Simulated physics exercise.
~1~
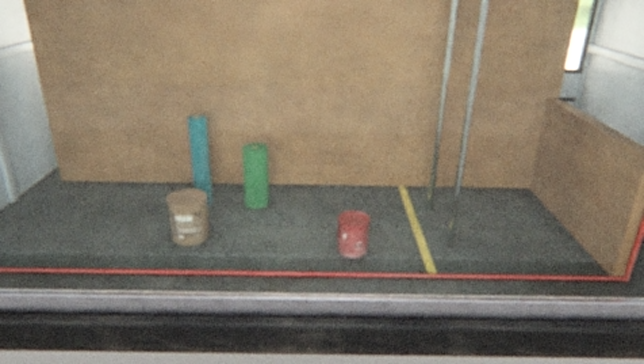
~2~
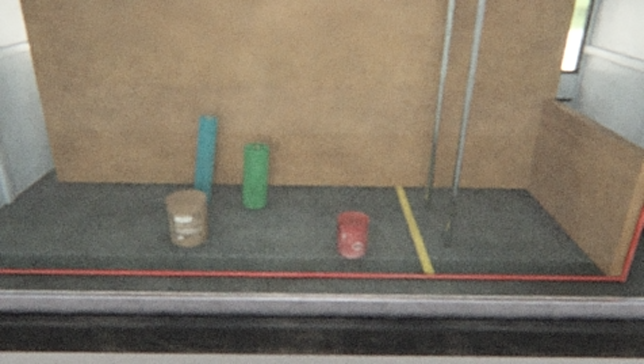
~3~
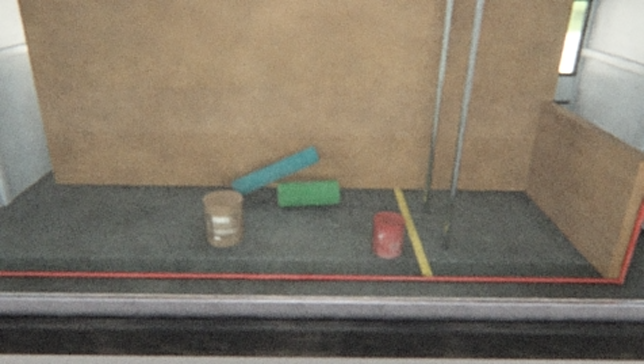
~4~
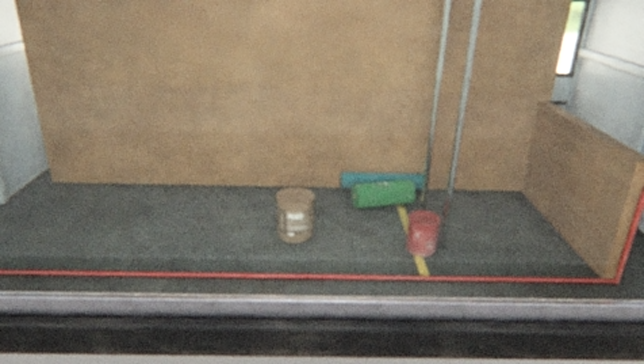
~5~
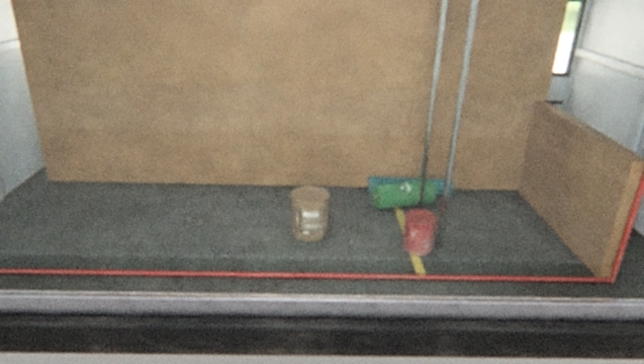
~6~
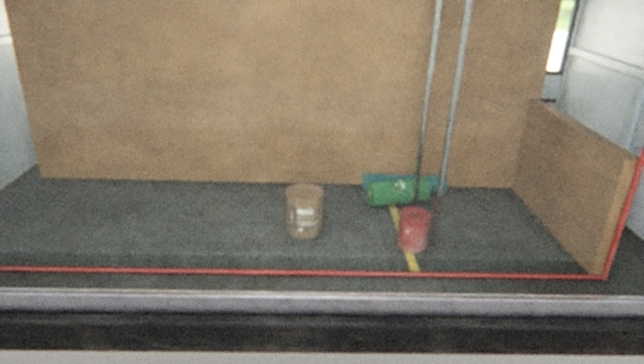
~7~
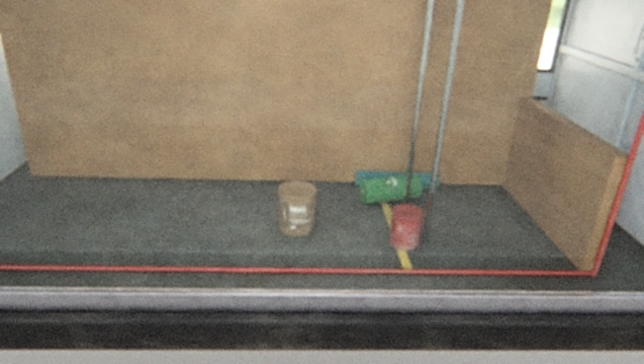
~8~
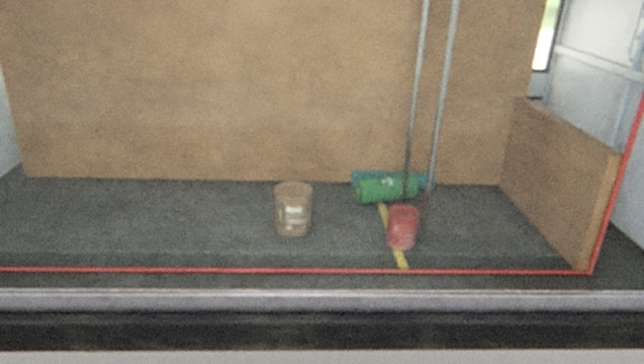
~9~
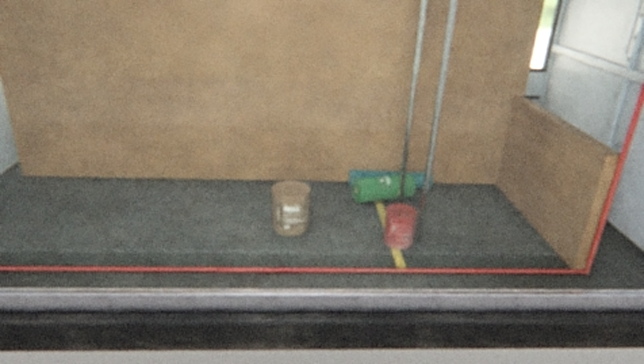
On the floor of a bus, a teal roll and a green roll toppled over and travelled right along with a brown bucket and a red bucket, and everything settled with only the brown bucket still short of the yellow line.
